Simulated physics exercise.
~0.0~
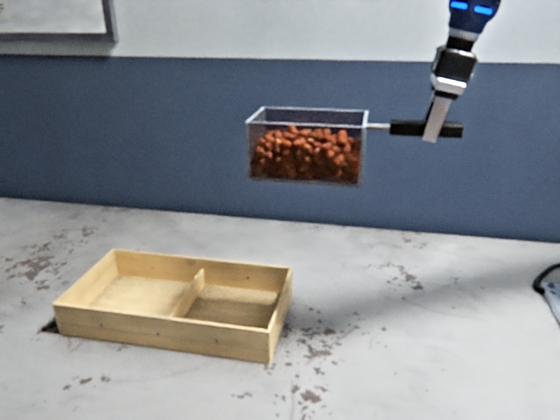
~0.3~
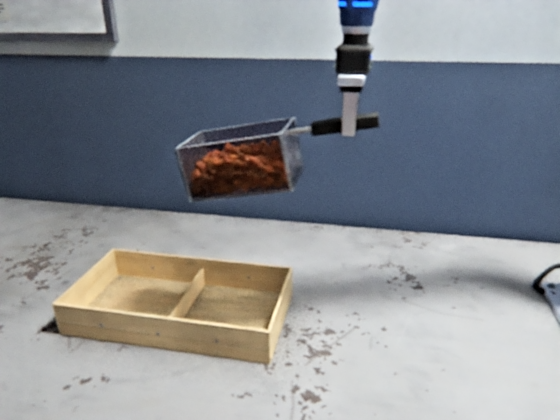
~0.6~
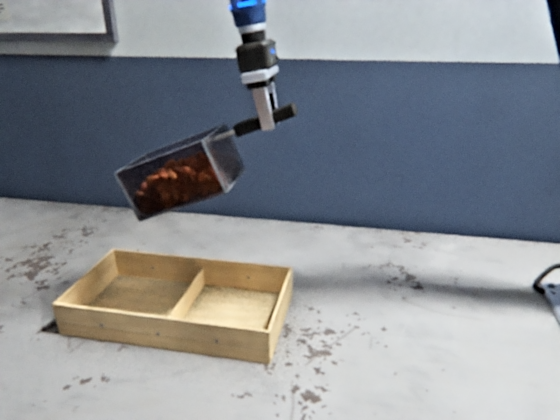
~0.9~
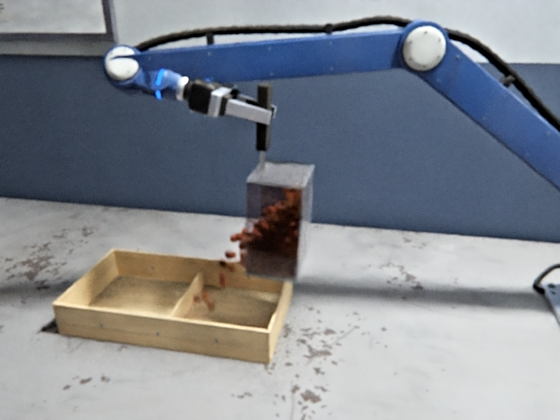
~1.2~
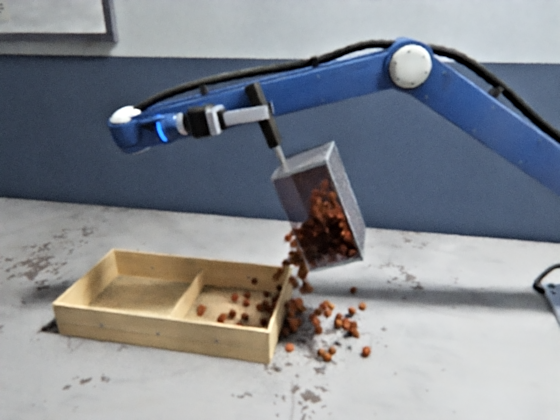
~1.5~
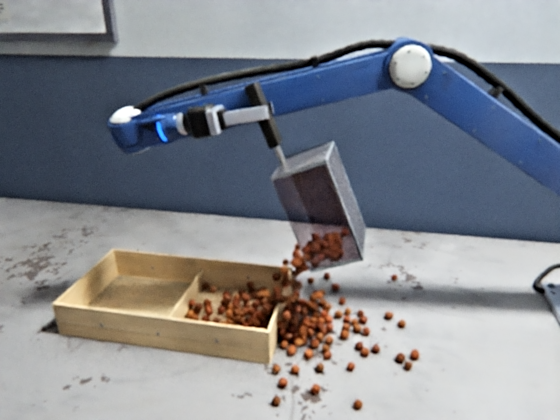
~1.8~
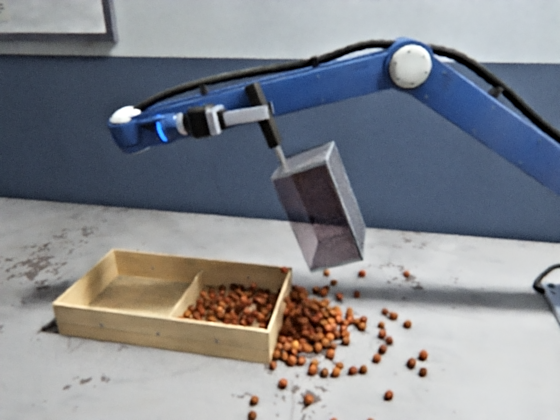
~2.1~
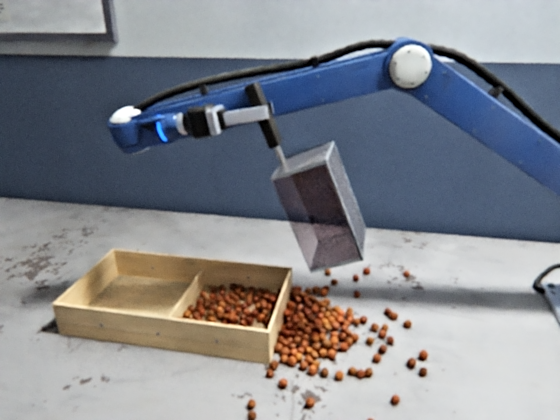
At first, a robot gripper holds a clear box of reddish-brown hazelnuts above a table, up and to the right of a shallow wooden crate split in two by a cross wall. The box moves left and begins to tilt, its left end dipping over the crate. Then it swings back right, tips steeply, and nuts start spilling toward the crate's right part. The blue arm tilts it further, and the stream pours over the crate's right edge, falling both inside and outside. Finally the emptied box hangs still, with nuts heaped in the right part and many scattered on the table beside it, while the left part stays empty.
